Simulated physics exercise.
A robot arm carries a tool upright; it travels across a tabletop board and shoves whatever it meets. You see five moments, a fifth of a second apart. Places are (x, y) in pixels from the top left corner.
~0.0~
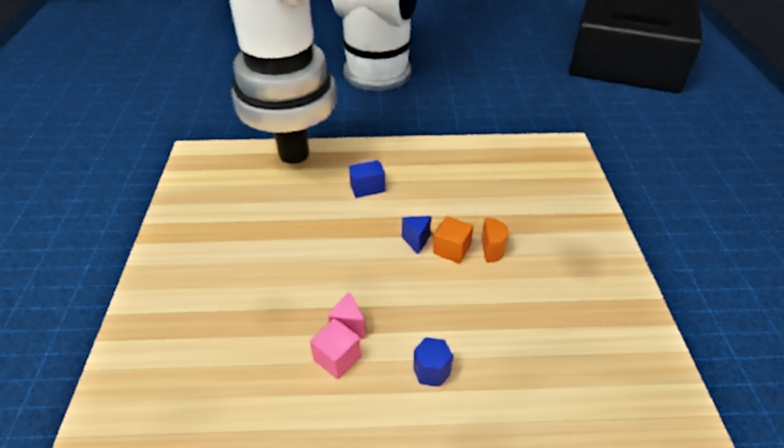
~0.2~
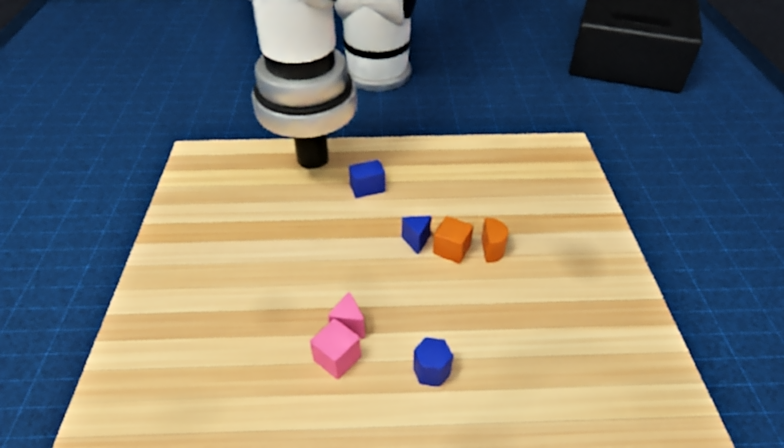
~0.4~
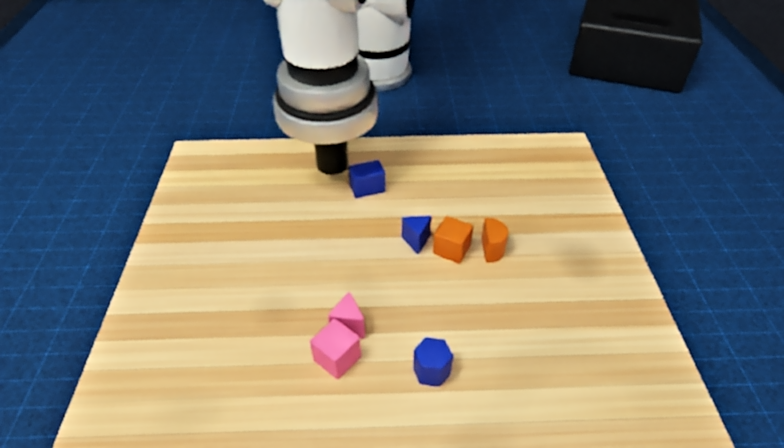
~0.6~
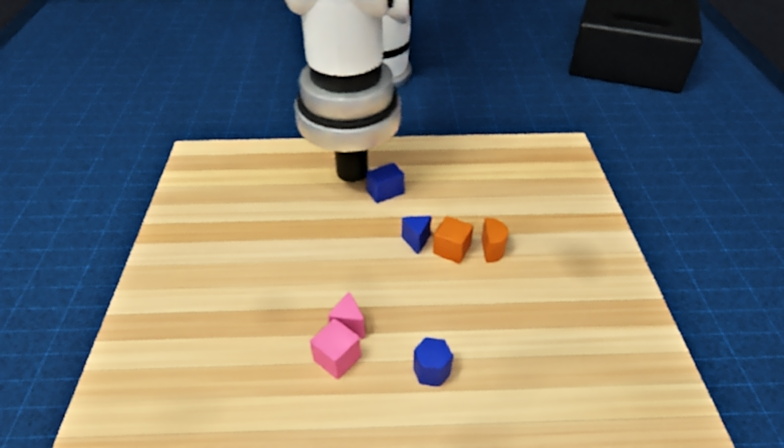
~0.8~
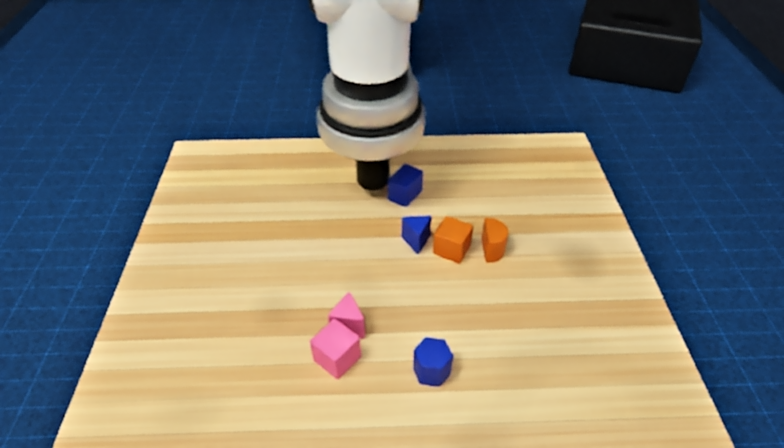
A robot arm moves right along the board's far edge and pushes a blue block rightward.
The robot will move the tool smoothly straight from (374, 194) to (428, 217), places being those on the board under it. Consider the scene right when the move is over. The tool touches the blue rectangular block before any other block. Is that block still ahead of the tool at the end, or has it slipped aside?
Shed along the way.
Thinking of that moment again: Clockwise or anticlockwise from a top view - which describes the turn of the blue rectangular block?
From the top: Counterclockwise.
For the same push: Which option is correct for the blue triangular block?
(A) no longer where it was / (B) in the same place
It's B.
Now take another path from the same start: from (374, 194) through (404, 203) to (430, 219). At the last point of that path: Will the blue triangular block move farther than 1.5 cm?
It seems not.
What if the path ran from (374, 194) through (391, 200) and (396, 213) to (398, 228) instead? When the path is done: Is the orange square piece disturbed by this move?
It keeps its spot.
On the path given first. Halfway along, tool at (401, 191); blue rectangular block at (426, 177), turned 70° anticlockwise.
At the end, tool at (429, 203); blue rectangular block at (434, 177), turned 90° anticlockwise; blue triangular block still.
